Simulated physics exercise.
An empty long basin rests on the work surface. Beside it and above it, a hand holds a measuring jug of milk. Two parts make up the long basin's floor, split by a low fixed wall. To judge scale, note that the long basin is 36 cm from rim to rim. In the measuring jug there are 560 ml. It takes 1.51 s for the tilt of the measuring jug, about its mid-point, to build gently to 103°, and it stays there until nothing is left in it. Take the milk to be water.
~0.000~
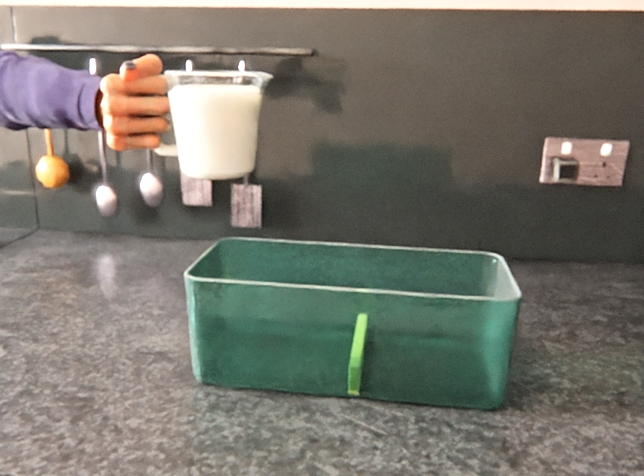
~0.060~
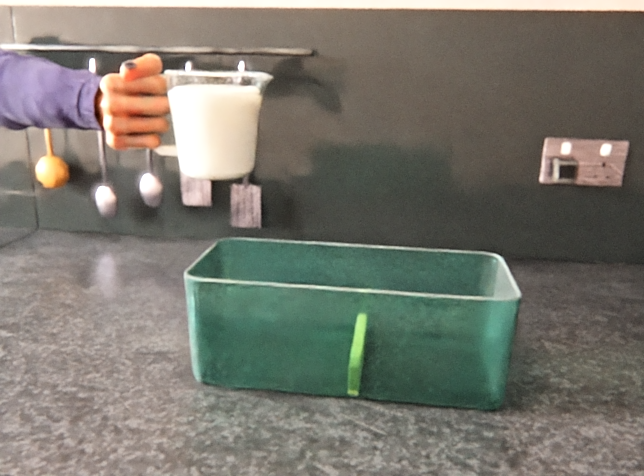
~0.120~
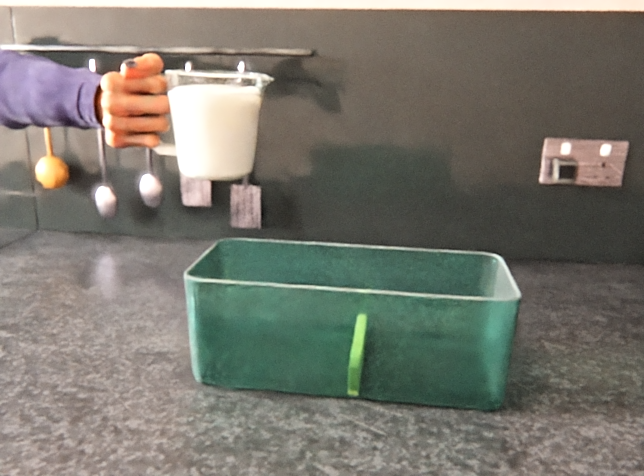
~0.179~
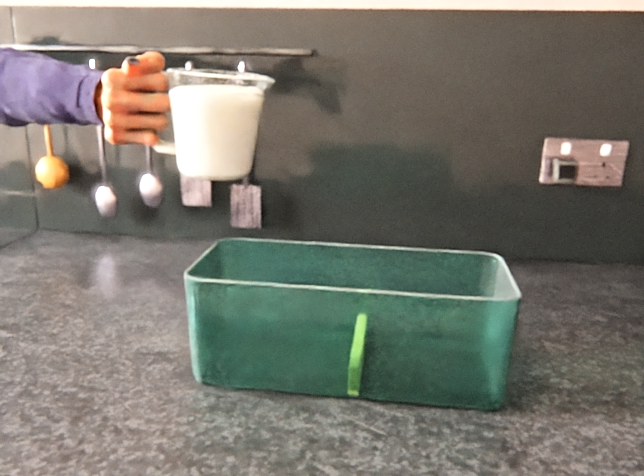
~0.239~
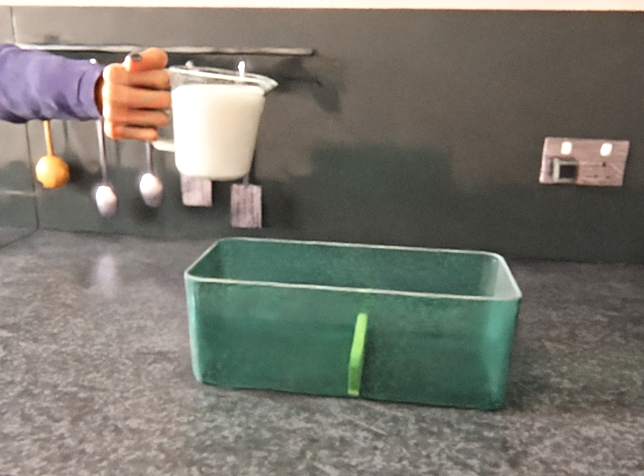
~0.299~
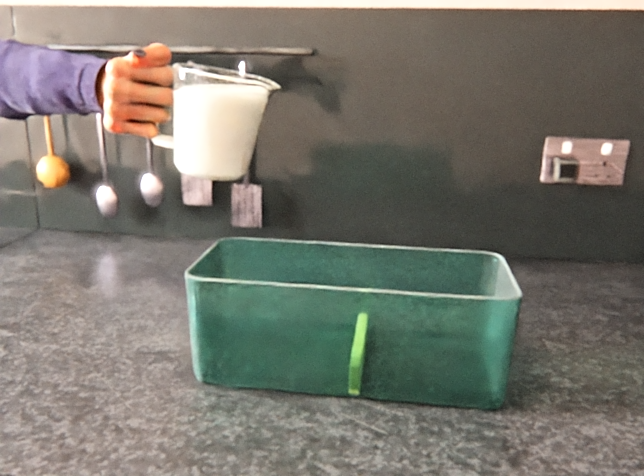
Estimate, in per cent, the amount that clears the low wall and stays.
Roughly 19 percent.
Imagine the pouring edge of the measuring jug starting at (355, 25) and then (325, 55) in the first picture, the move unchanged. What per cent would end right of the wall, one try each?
Result: 90 per cent, then 90 per cent.
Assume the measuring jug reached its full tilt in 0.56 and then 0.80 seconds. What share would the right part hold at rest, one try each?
Result: 10 per cent, then 10 per cent.
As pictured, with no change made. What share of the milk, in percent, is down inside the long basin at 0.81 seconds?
I reckon close to 5 percent of it.
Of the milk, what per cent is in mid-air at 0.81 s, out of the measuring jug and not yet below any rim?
I'd put it at about 16 percent.
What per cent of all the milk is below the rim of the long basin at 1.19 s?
Some 56 percent of the total.
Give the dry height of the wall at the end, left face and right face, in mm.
The left side gives some 18 mm, the right side some 30 mm.
Then, 0.81 s in, the tilt is 58° and 79 per cent is still to pour, 5 is left of the wall and 0 right of it.
Then, 1.19 s in, the tilt is 92° and 25 per cent is still to pour, 41 is left of the wall and 15 right of it.
Then, 1.58 s in, the tilt is 103° and 1 per cent is still to pour, 79 is left of the wall and 17 right of it.
Then, 2.01 s in, the tilt is 103° and 0 per cent is still to pour, 80 is left of the wall and 19 right of it.
Finally, 80 per cent lies left of the wall, 19 right of it and 2 outside.
